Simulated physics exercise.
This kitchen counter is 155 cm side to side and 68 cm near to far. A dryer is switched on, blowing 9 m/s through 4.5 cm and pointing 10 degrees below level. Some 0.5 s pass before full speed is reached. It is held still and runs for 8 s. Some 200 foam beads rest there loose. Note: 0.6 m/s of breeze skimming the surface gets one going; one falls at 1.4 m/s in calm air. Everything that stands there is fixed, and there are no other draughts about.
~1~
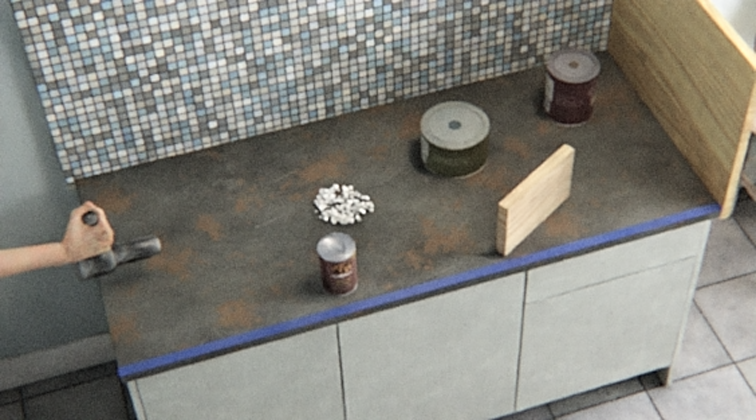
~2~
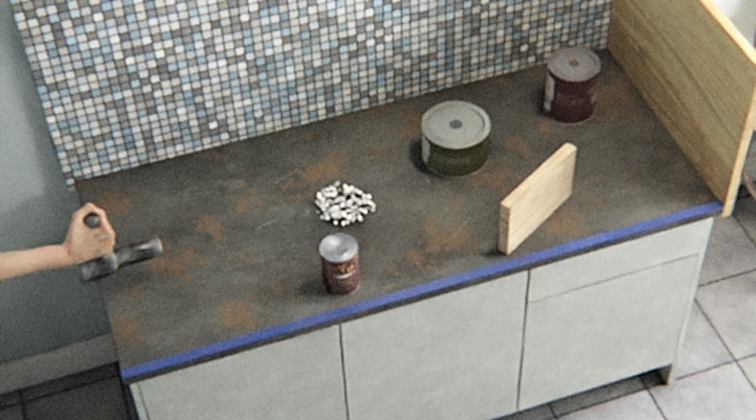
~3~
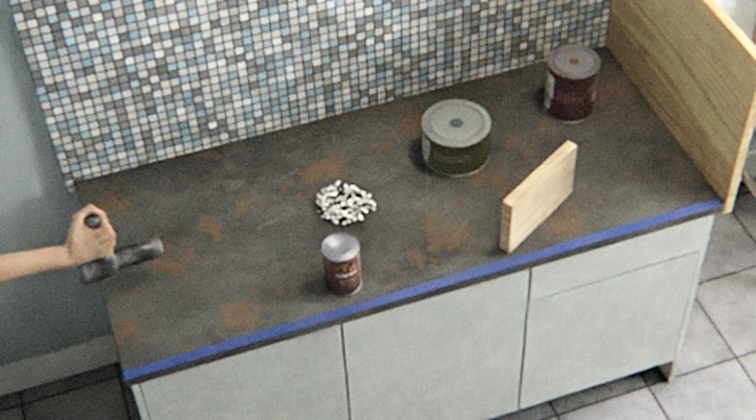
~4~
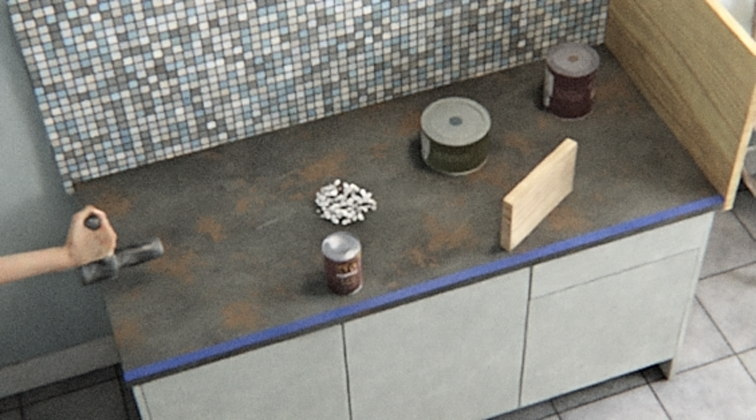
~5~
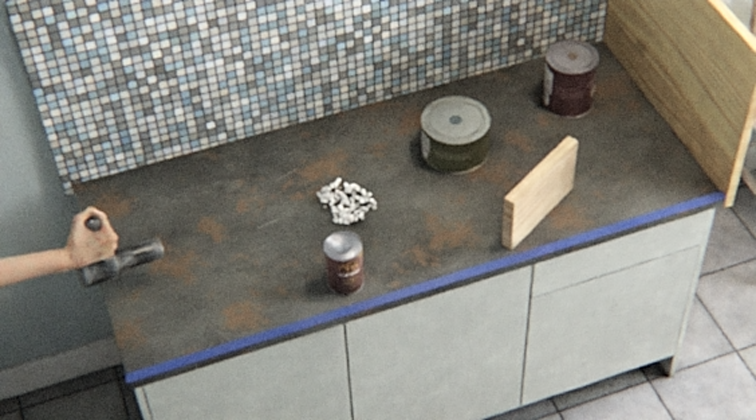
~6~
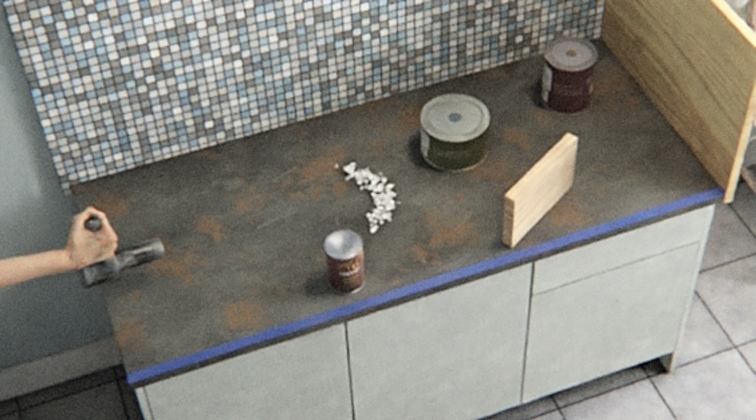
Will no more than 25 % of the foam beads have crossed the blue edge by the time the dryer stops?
That edge takes more than a quarter.
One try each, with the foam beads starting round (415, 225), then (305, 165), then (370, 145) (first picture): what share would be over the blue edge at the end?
It goes 70 %, then 30 %, then 30 %.
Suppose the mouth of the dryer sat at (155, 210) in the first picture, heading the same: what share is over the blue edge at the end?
Around 30 per cent would end up there.
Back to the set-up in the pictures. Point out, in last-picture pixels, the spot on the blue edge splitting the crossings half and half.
Around (695, 203).
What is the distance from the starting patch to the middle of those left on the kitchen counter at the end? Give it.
75 cm.
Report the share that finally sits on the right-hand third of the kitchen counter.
Something close to 60 % ends up there.
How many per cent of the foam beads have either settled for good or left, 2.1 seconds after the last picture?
It comes out at some 20 %.
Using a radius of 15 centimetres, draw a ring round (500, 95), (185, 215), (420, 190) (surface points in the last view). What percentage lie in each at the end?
Roughly 2 %, 0 % and 0 %, in that order.
Then, 1.2 s after the last picture, 8 % are over the blue edge; the middle of those still in play is near (579, 167); 10 % have settled or left.
Then, 2.1 s after the last picture, 12 % are over the blue edge; the middle of those still in play is near (617, 161); 22 % have settled or left.
Then, 4.0 s after the last picture, 26 % are over the blue edge; the middle of those still in play is near (655, 166); 38 % have settled or left.
Then, 7.6 s after the last picture, at the end, 40 % are over the blue edge; the middle of those still in play is near (640, 136).
